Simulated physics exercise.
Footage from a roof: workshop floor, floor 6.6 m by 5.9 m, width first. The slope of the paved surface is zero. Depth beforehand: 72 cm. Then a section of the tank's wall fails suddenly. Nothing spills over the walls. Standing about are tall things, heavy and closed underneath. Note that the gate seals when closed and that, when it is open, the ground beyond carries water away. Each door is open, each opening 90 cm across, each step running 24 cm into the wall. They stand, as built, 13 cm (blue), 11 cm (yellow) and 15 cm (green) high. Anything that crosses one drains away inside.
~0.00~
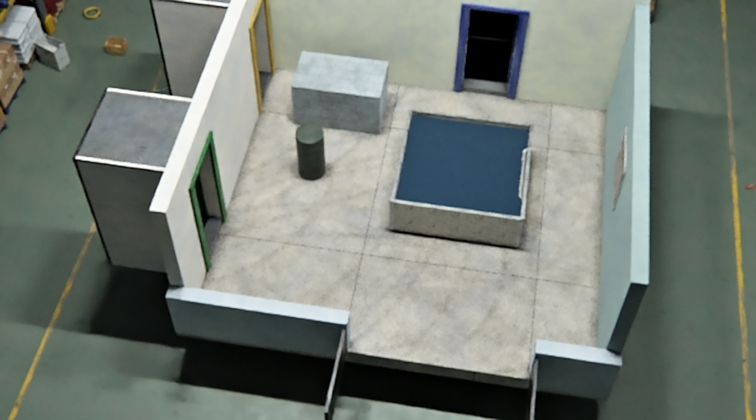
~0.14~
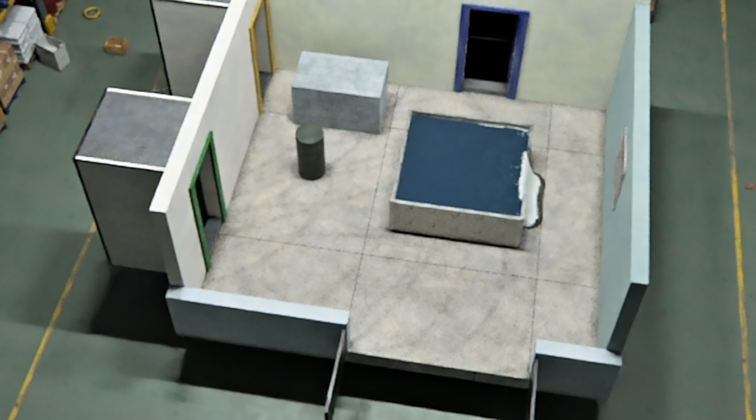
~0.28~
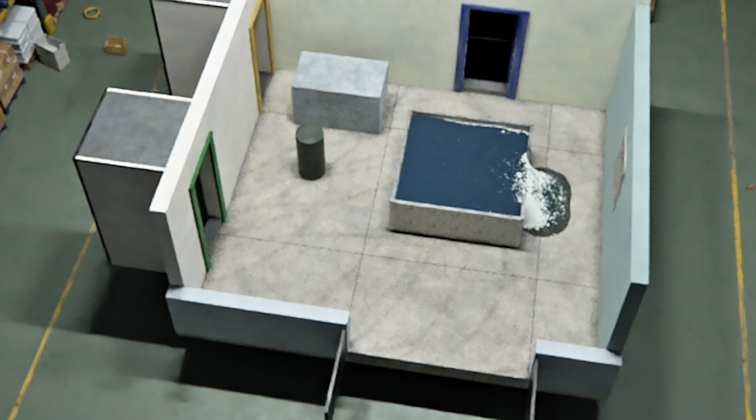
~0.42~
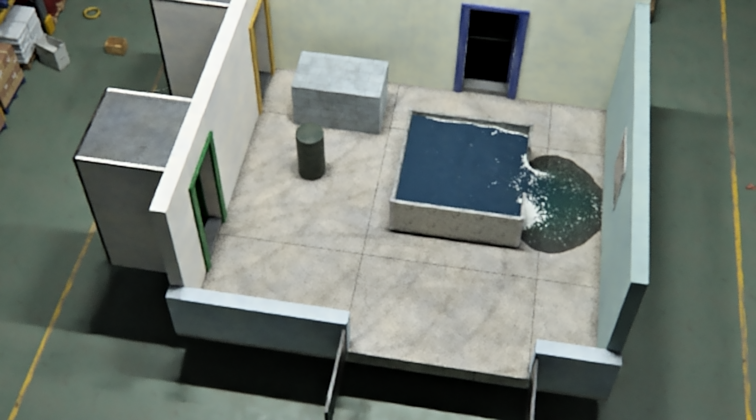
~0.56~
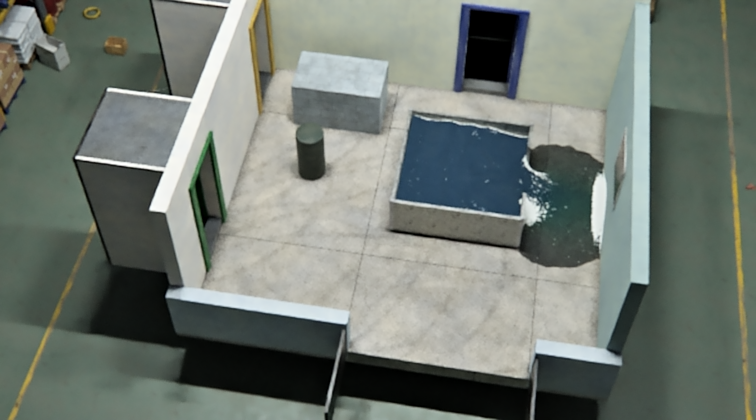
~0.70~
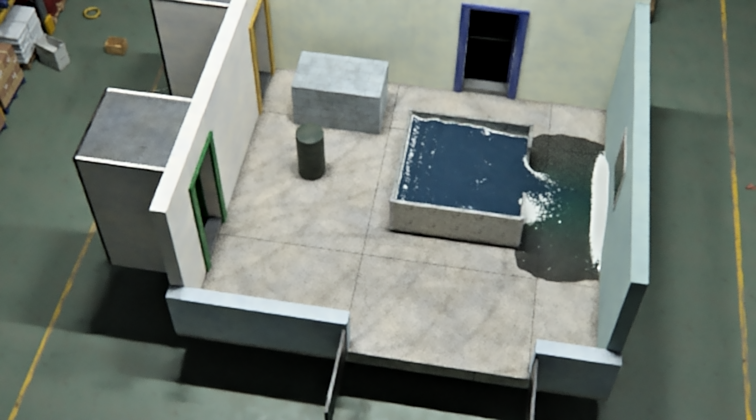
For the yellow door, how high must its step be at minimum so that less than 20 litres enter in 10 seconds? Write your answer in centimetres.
It must be at least about 12 cm.
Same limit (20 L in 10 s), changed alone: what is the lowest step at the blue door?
At the blue door it takes roughly 6.0 centimetres.
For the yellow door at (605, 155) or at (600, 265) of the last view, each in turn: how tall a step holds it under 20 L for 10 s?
First place around 21 cm, second around 24 cm.
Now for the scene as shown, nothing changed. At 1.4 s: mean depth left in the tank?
I'd put it near 50 cm.
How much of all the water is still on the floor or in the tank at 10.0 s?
Roughly 80 percent of the water remains.
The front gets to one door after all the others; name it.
Last: Green.
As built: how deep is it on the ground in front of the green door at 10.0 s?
Lab note: Depth approx. 8.0 cm.
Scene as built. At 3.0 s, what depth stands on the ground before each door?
Before blue it's 10 cm, before yellow 0 cm, before green 0 cm.
After 1.4 s water covers 15 % of the floor, deepest (50 cm) near (597, 207); it has not reached the yellow door.
After 3.0 s water covers 45 % of the floor, deepest (34 cm) near (601, 114); it has not reached the yellow door.
After 10.0 s water covers 100 % of the floor, deepest (13 cm) near (193, 315); 9 cm at the yellow door, 27 litres in over its 11 cm step.
At the yellow door as built, the water arrived by 4.0 s and peaked near 13 cm at 7.0 s.
With a step of 10.5 cm, 31 litres would have come in within the 10 s; with 14 cm, 9 litres. So under 20 litres takes about 12 cm.
